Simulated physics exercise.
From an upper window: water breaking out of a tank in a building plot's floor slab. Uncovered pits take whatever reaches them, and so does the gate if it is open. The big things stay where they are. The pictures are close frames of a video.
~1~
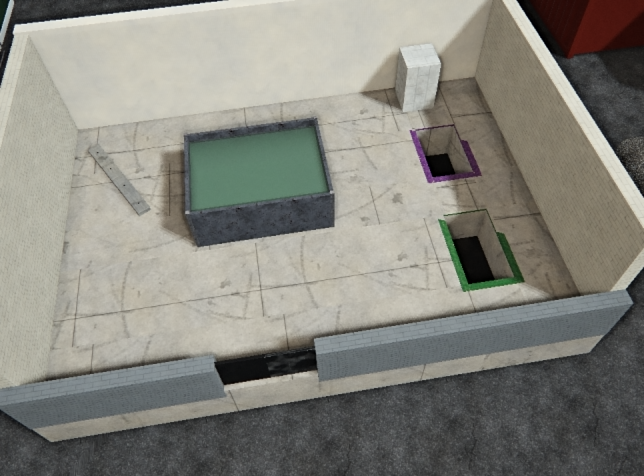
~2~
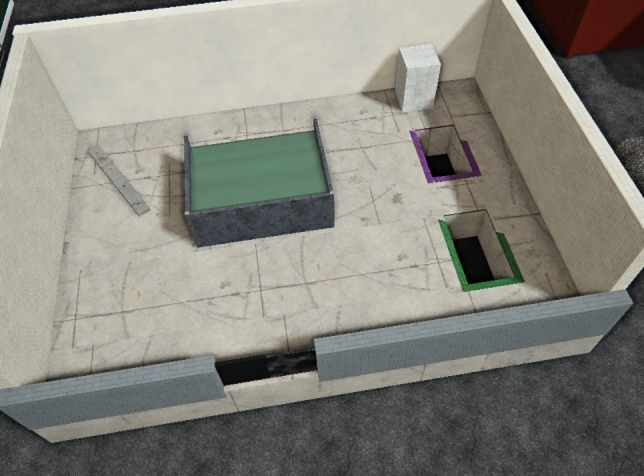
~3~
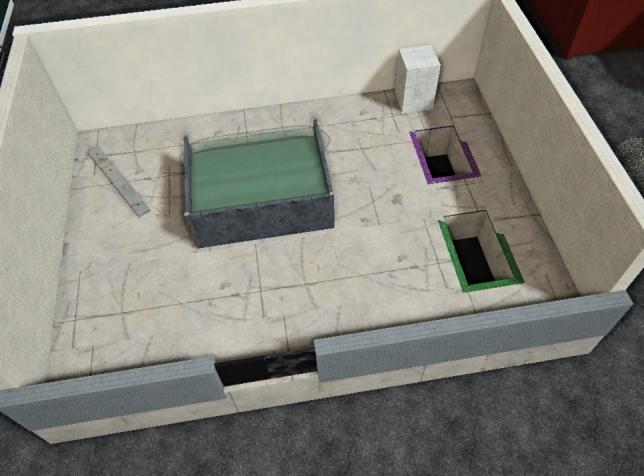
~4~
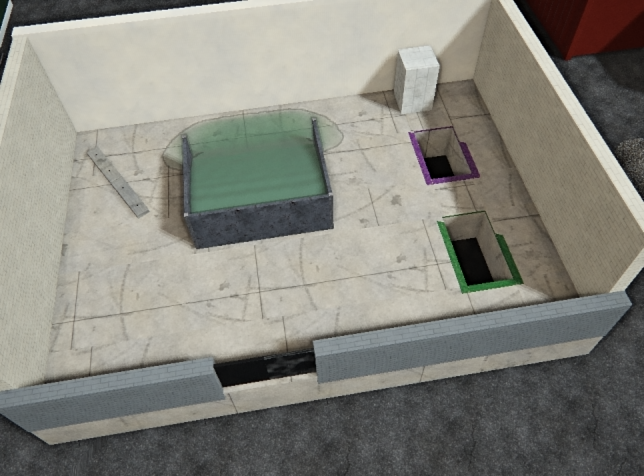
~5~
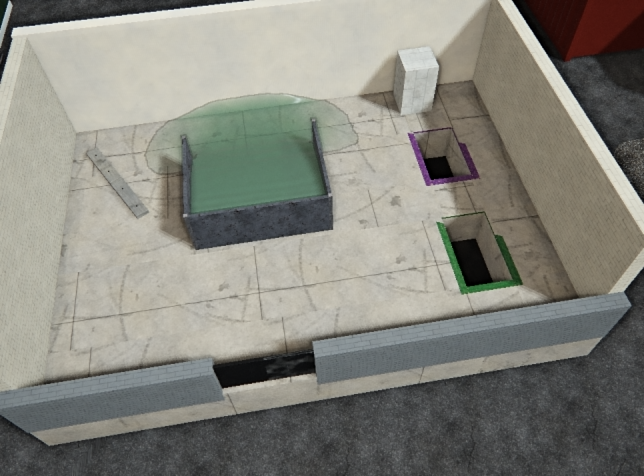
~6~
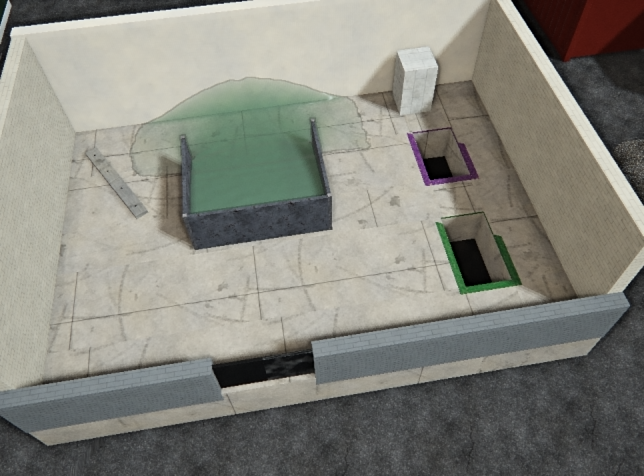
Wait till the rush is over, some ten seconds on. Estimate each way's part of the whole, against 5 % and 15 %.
One by one: The gate takes less than 5 %; the green pit takes from 5 to 15 %; the purple pit takes more than 15 %.
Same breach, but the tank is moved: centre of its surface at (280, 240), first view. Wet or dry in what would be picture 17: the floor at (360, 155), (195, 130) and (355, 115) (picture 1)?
In turn: Wet, awash, flooded.
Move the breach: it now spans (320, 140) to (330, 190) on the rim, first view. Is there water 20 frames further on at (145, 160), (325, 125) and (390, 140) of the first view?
In that order: No water, not flooded, covered.
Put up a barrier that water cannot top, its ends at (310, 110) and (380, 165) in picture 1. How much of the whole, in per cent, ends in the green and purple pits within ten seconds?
In per cent: Green 8, purple 8.
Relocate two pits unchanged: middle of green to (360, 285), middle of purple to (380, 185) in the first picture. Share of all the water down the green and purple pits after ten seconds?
Roughly, in per cent: Green 20, purple 8.
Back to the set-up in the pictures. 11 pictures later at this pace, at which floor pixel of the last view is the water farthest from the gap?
I would point to (467, 81).
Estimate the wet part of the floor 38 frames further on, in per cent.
Some 90 per cent.
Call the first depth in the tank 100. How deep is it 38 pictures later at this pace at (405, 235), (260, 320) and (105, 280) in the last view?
Roughly 2, 6 and 6 per cent, in turn.
A moment on, water covers 20 % of the floor; the gate 0 %, the green pit 0 %, the purple pit 0 %.
Next, water covers 30 % of the floor; the gate 0 %, the green pit 0 %, the purple pit 1 %.
Then, water covers 55 % of the floor; the gate 0 %, the green pit 1 %, the purple pit 8 %.
Later, water covers 90 % of the floor; the gate 0 %, the green pit 4 %, the purple pit 15 %.
In the end, water covers 90 % of the floor; the gate 0 %, the green pit 9 %, the purple pit 19 %.
